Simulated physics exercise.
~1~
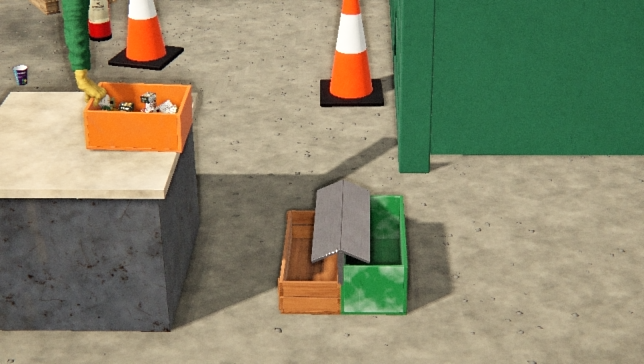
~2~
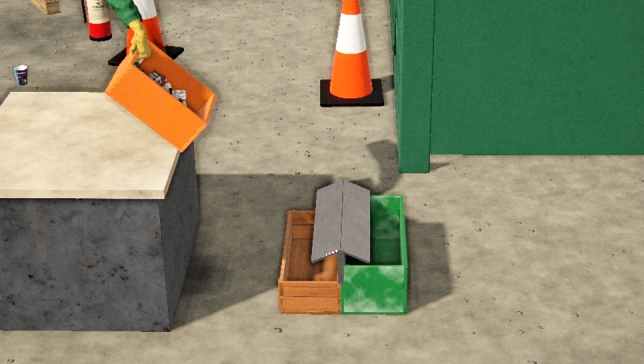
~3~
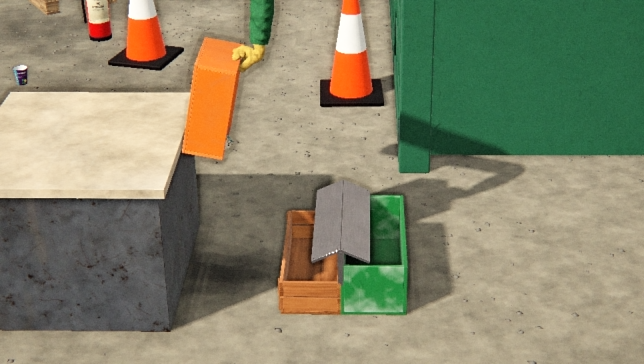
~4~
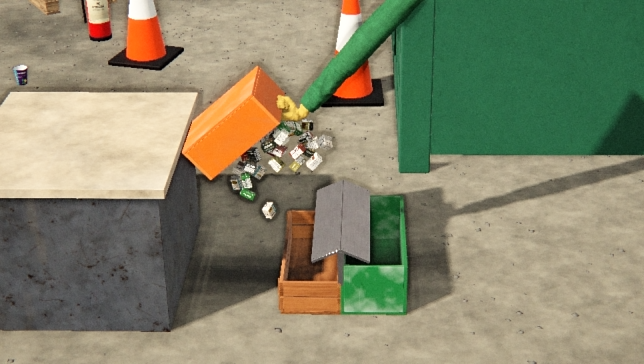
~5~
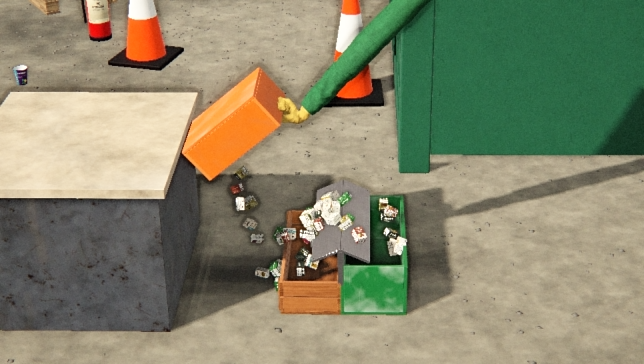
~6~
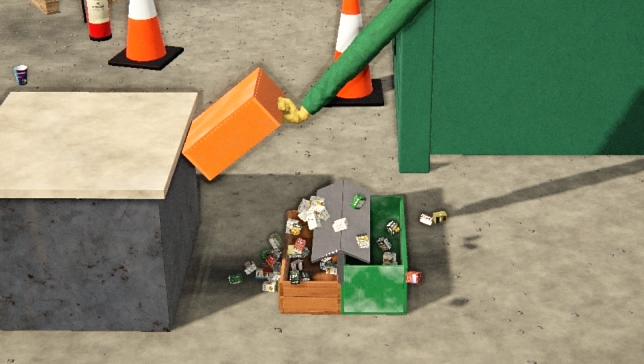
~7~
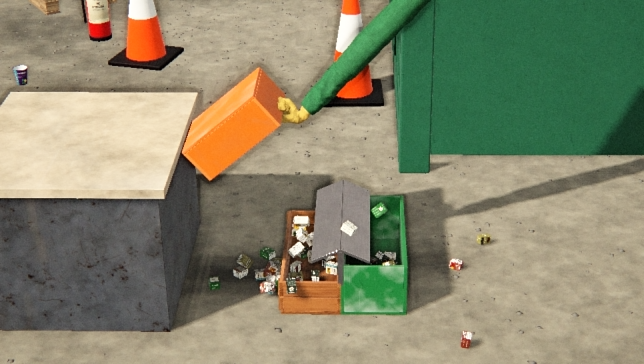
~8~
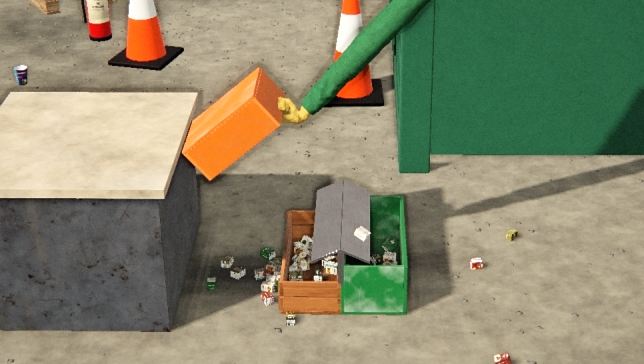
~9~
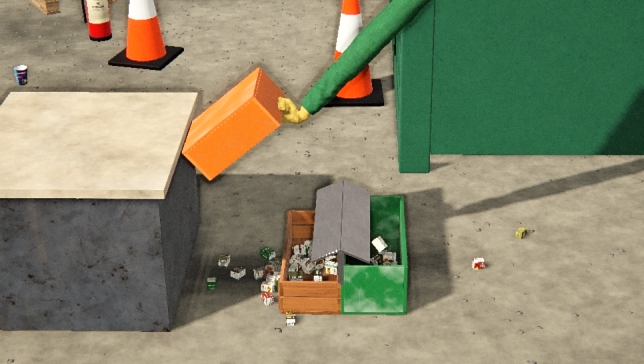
On a stained concrete yard seen from above, a grey bench with a pale top stands at left, traffic cones behind it and a green wall at right. Below sit a brown wooden box and a green bin, side by side, with a grey ridge capping the divide. A yellow-gloved hand on a green sleeve lifts an orange tote of small cartons off the bench, swings it right and tips it over. The cartons tumble out in a clump, strike the ridge and scatter. Most settle in the wooden box, fewer in the green bin, many on the ground short of the box, and a few roll off beyond the bin.
